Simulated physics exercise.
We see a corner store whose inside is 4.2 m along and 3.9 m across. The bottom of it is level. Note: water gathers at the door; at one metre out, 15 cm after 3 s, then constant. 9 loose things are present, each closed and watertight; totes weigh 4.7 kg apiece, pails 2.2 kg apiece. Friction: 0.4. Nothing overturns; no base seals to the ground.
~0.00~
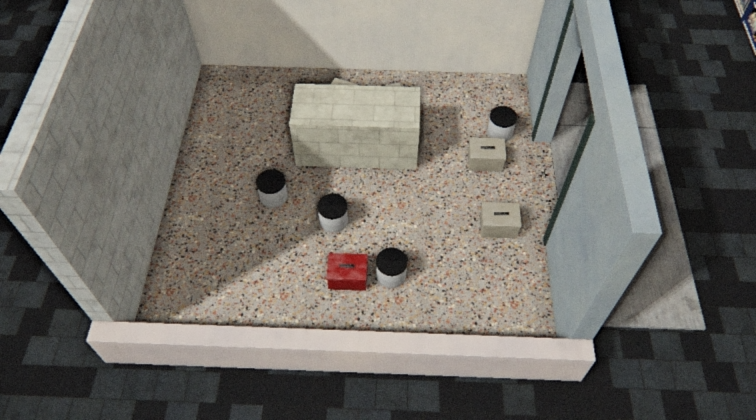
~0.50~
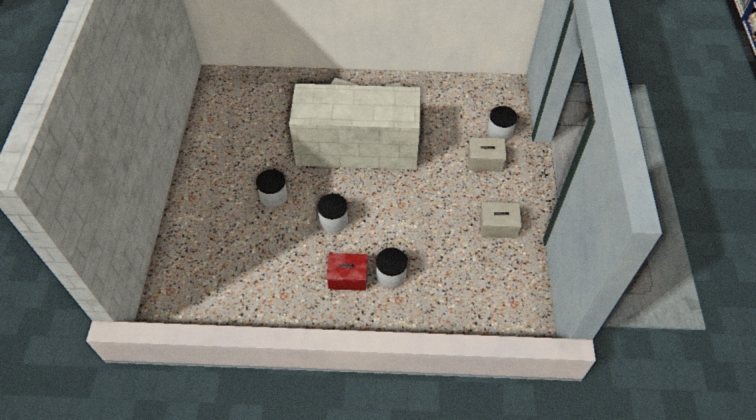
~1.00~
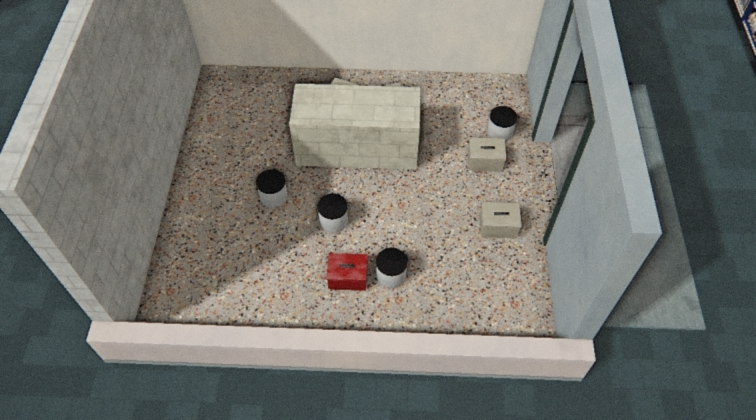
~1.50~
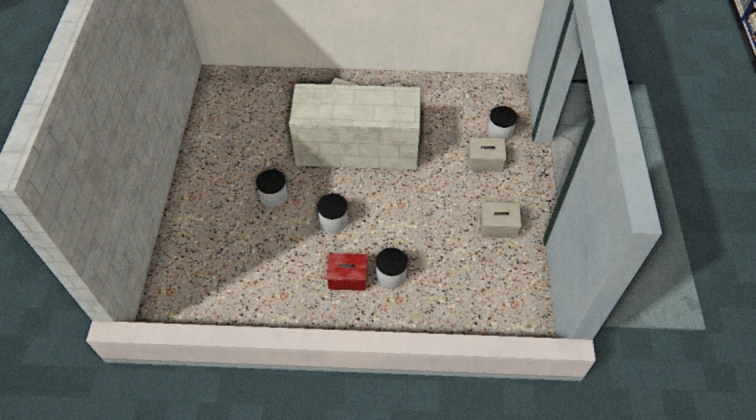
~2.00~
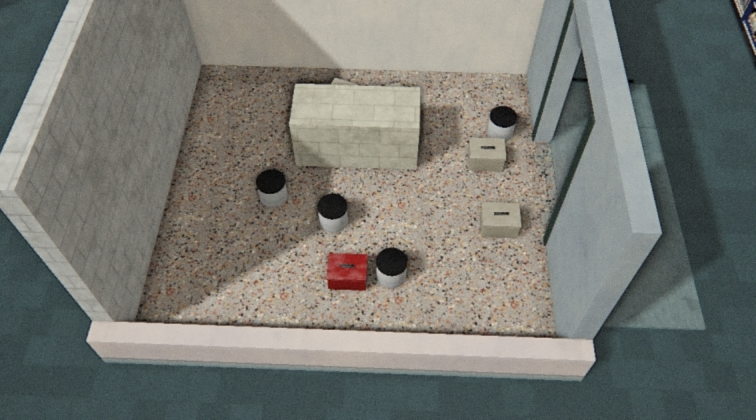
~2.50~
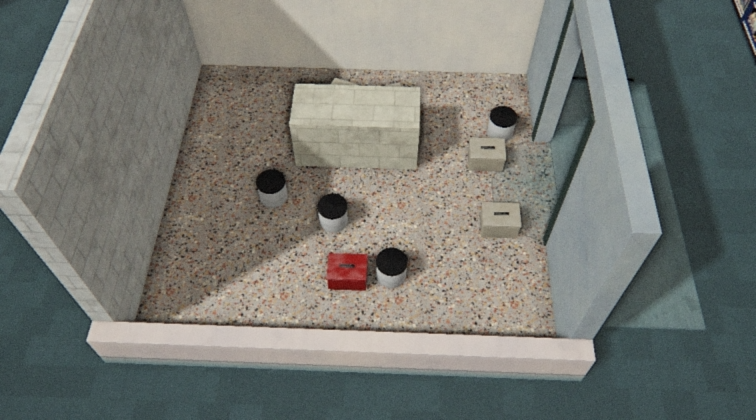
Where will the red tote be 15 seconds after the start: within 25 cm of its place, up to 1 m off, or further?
Watch - it'll head off a good distance.
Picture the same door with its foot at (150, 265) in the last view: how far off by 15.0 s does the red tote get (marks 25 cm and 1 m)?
Red tote: Long trip.
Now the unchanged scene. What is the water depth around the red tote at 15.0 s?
Roughly 11 cm deep.
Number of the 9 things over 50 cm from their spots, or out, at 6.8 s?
The number comes to 5.
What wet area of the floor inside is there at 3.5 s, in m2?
Roughly 2.0 m2 of it is wet.
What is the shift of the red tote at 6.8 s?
Displacement by then near 40 cm.
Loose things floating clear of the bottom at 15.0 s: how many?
Total: 9.
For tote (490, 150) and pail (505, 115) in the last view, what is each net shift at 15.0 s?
Respectively 300 and 60 cm.
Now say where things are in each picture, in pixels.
The first frame shows the red tote at (347, 266) rests on the ground; 0.0 m2 under water; 0 of 9 have shifted.
The second frame shows the red tote at (347, 266) rests on the ground; 0.0 m2 under water; 0 of 9 have shifted.
The third frame shows the red tote at (347, 266) rests on the ground; water covers 0.0 m2; 0 of 9 have shifted.
The fourth frame shows the red tote at (347, 266), on the bottom; water covers 0.0 m2; 0 of 9 have shifted.
The fifth frame shows the red tote at (347, 266) rests on the ground; water covers 0.0 m2; 0 of 9 have shifted.
The sixth frame shows the red tote at (347, 266), on the bottom; water covers 0.5 m2; 0 of 9 have shifted.
After 3.5 s the red tote is near (347, 266), 0.0 m from its start, aground; 0 afloat.
After 6.8 s the red tote is near (319, 295), 0.4 m from its start, aground; 2 afloat.
After 11.0 s the red tote is near (245, 291), 1.0 m from its start, afloat; 7 afloat.
After 15.0 s the red tote is near (176, 286), 1.7 m from its start, afloat; 9 afloat.
